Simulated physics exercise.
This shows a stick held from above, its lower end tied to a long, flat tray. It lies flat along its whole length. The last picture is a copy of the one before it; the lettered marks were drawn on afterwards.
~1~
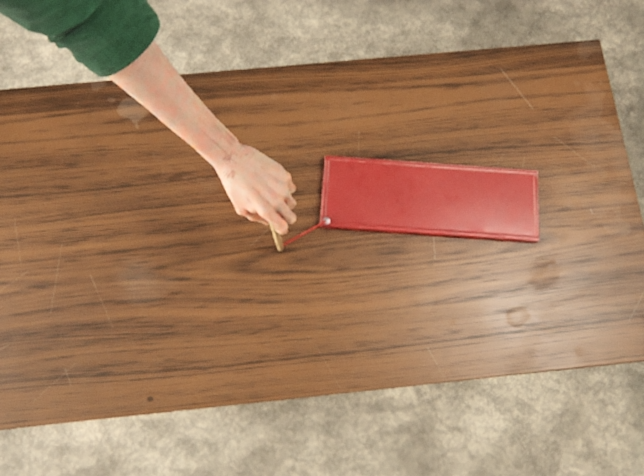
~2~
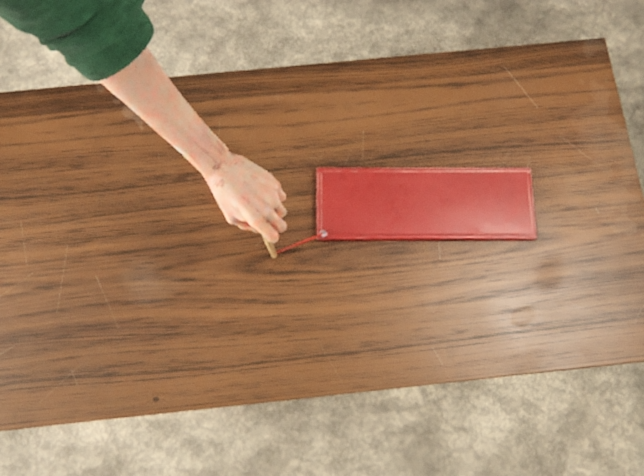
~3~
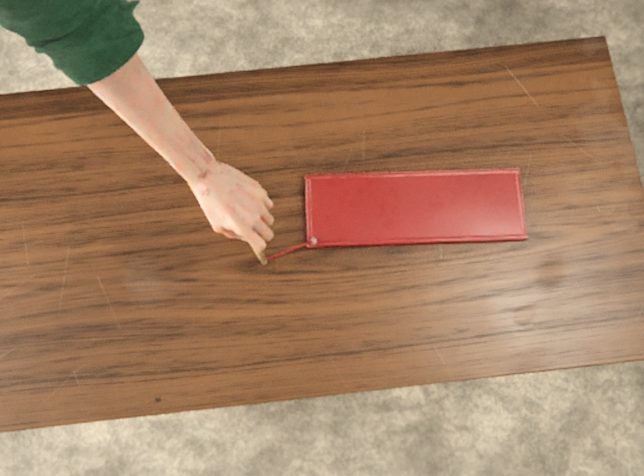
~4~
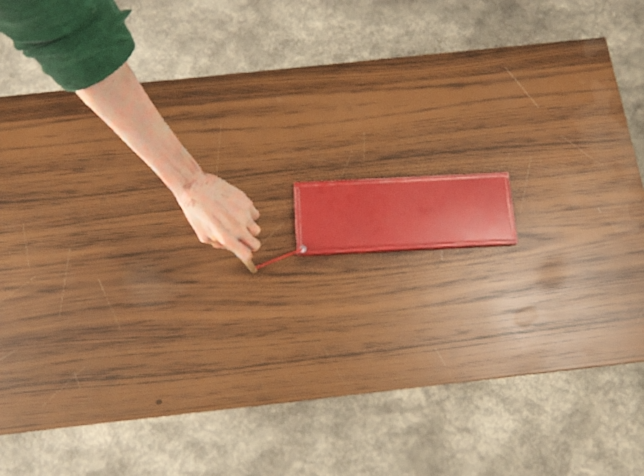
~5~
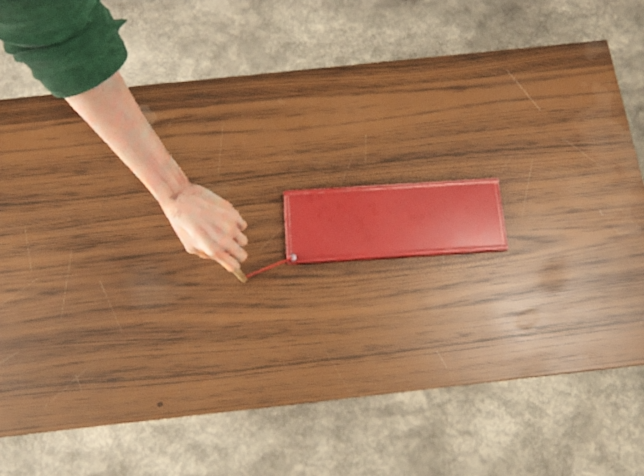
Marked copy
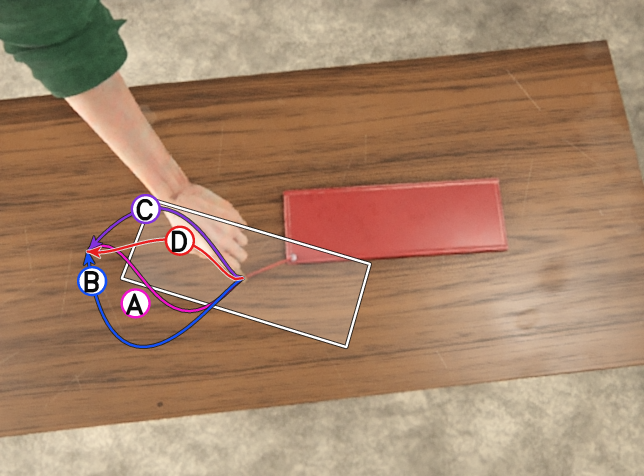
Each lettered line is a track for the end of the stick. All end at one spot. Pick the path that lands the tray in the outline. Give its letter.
Take B.
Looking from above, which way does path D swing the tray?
On that path, clockwise.
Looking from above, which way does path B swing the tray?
Clockwise.
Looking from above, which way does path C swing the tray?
Clockwise.
On the marked copy, A from (243, 278) via (162, 300) to (87, 251); B from (243, 278) via (137, 347) to (87, 251); C from (243, 278) via (175, 212) to (89, 249); D from (243, 278) via (172, 240) to (87, 251); the outline at (246, 271).
With B. Early on, foot of the stick (176, 336), middle of the tray (324, 256).
Further on, foot of the stick (106, 320), middle of the tray (268, 279).
At the end, foot of the stick (88, 252), middle of the tray (245, 273); it lies in the outline.
As for the rest, A leaves its middle at (252, 249); C leaves its middle at (250, 224); D leaves its middle at (251, 235).
